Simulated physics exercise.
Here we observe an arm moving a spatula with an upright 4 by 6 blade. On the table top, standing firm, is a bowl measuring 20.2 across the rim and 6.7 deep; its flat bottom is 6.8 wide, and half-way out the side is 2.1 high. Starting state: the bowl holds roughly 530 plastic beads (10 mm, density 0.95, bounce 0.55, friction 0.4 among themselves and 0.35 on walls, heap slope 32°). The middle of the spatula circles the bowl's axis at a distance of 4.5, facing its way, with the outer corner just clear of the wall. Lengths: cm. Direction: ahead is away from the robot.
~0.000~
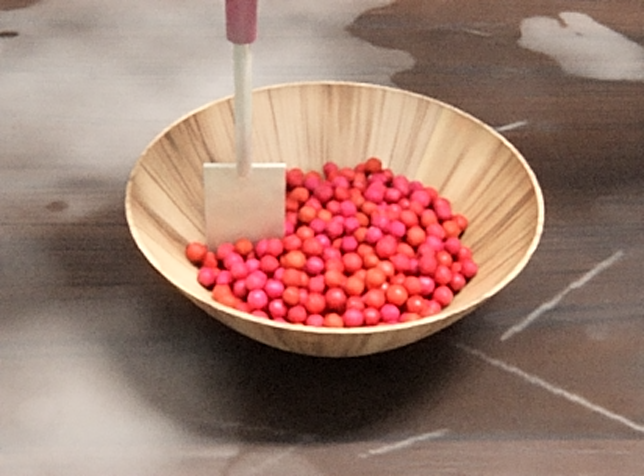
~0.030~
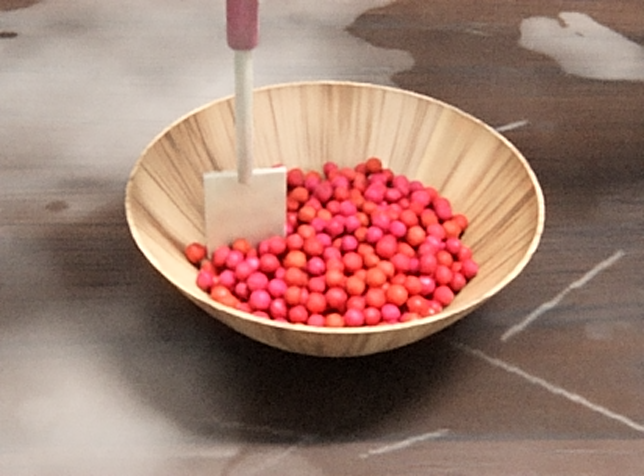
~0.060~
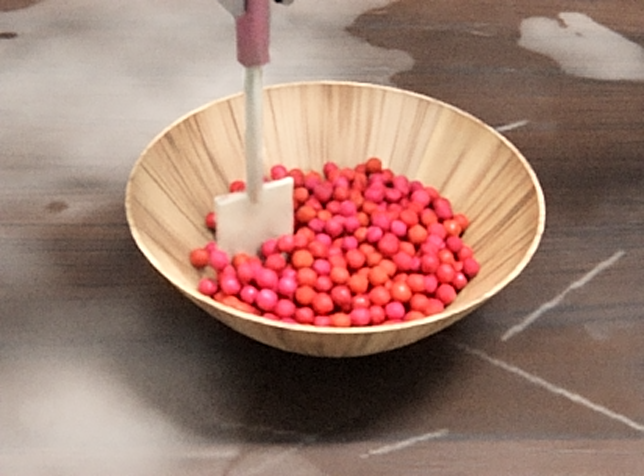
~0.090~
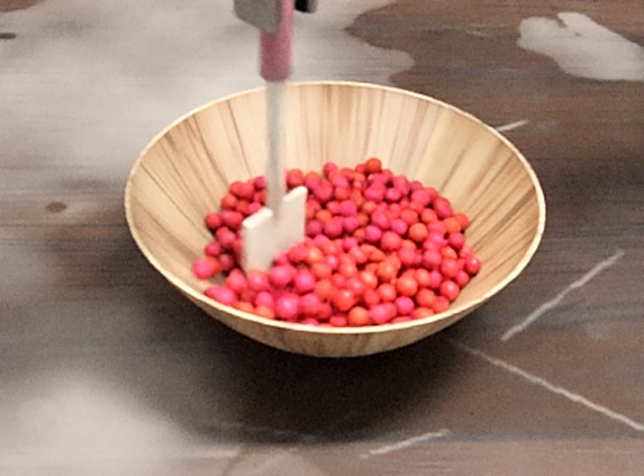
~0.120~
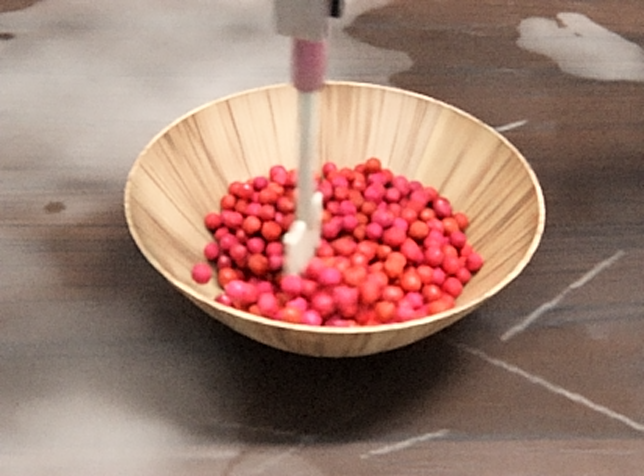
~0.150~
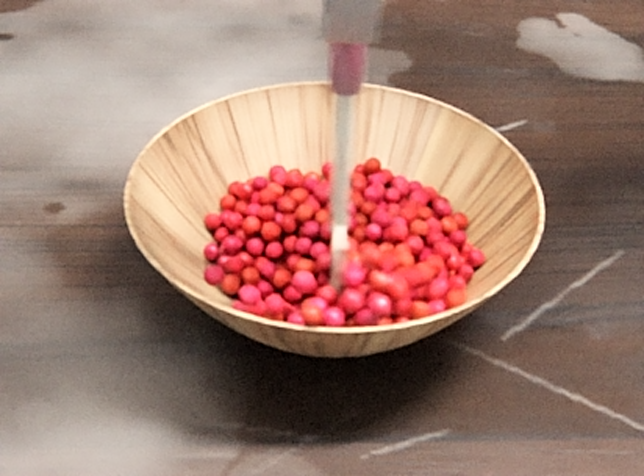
A white spatula sweeps rightward through red and pink beads in a wooden bowl.
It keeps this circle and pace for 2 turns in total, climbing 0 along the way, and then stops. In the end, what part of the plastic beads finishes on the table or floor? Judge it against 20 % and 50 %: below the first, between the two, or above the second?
Below 20 %.
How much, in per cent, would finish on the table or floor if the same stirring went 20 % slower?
That would be some 5 percent.
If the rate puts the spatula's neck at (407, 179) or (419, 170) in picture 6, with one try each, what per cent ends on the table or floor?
Roughly 40 per cent on the first try and 50 per cent on the second.
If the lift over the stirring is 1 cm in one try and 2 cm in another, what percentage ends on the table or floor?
10 % and 5 %.
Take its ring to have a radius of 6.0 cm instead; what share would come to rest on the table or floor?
In that case roughly 10 per cent.
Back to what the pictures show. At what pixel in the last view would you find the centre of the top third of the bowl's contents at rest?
It is centred around (269, 262).
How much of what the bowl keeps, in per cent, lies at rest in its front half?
Roughly 55 per cent.
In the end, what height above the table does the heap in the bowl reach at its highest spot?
Roughly 6.5 centimetres.
By 0.51 s, 336° round, highest piece 8 above the table; 496 in the bowl, 23 on the table or floor, 12 in flight or on the tool.
By 0.87 s, 223° round, highest piece 8 above the table; 483 in the bowl, 45 on the table or floor, 3 in flight or on the tool.
By 1.25 s, 0° round, highest piece 7 above the table; 463 in the bowl, 68 on the table or floor.
By 1.95 s, 0° round, highest piece 6 above the table; 463 in the bowl, 68 on the table or floor.
Final count, 463 in the bowl, 68 on the table or floor. That is 13 % on the table or floor.
